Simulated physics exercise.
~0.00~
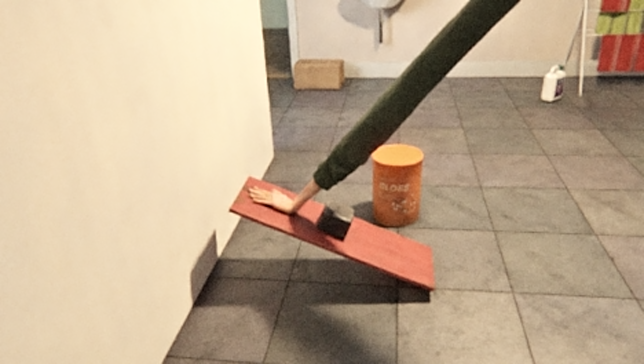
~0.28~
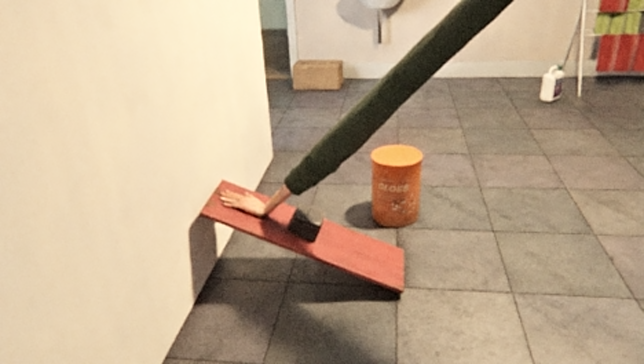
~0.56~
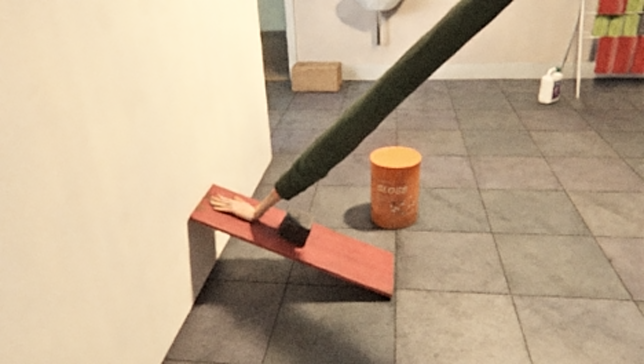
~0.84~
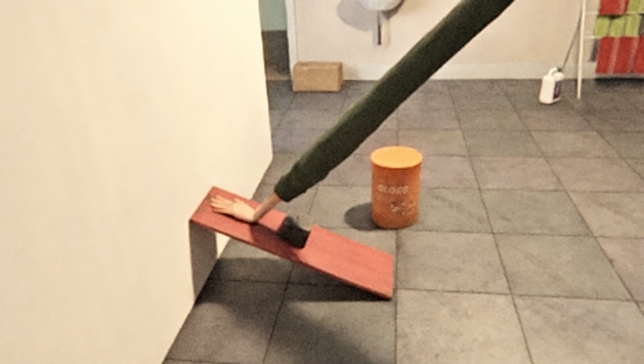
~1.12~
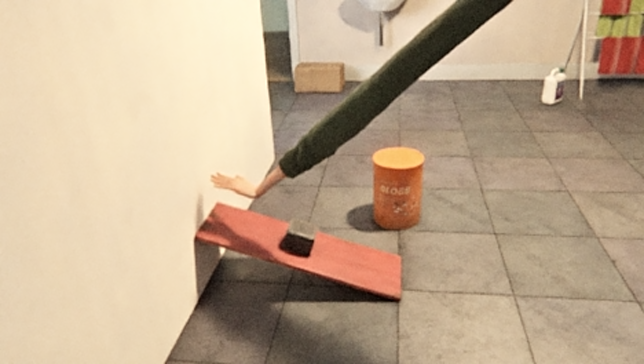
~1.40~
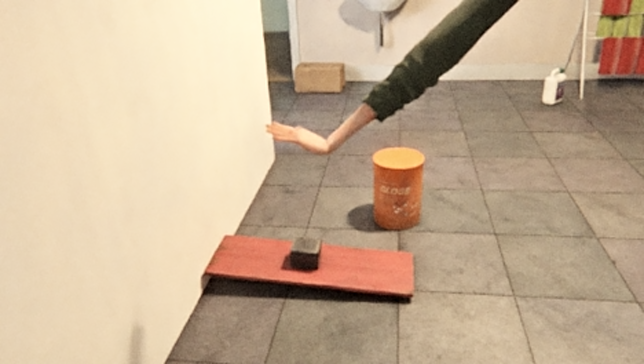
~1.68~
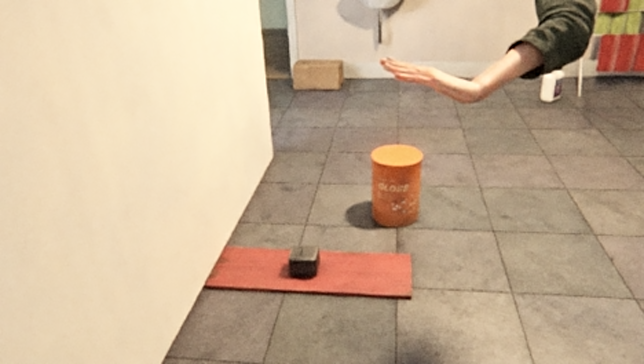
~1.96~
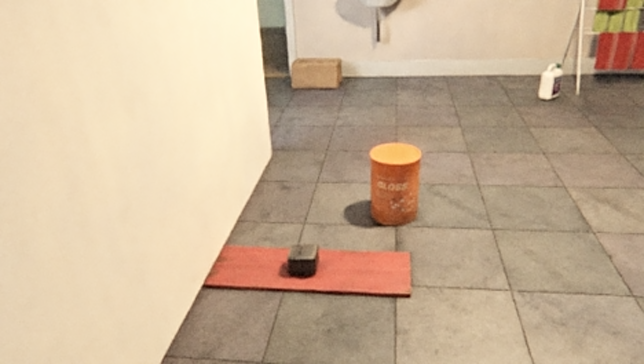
A red board, tilted with a dark block resting on it, is moved left by a hand at the end of a green-sleeved arm until its raised end reaches the pale wall. The hand holds it there briefly, then lets go and draws back. The board's upper end slides down the wall while its foot slips to the right across the grey tiles. It drops flat to the floor, still carrying the block, as the arm withdraws to the upper right. The board lies at rest by the wall, and the orange pail behind it stays in place.
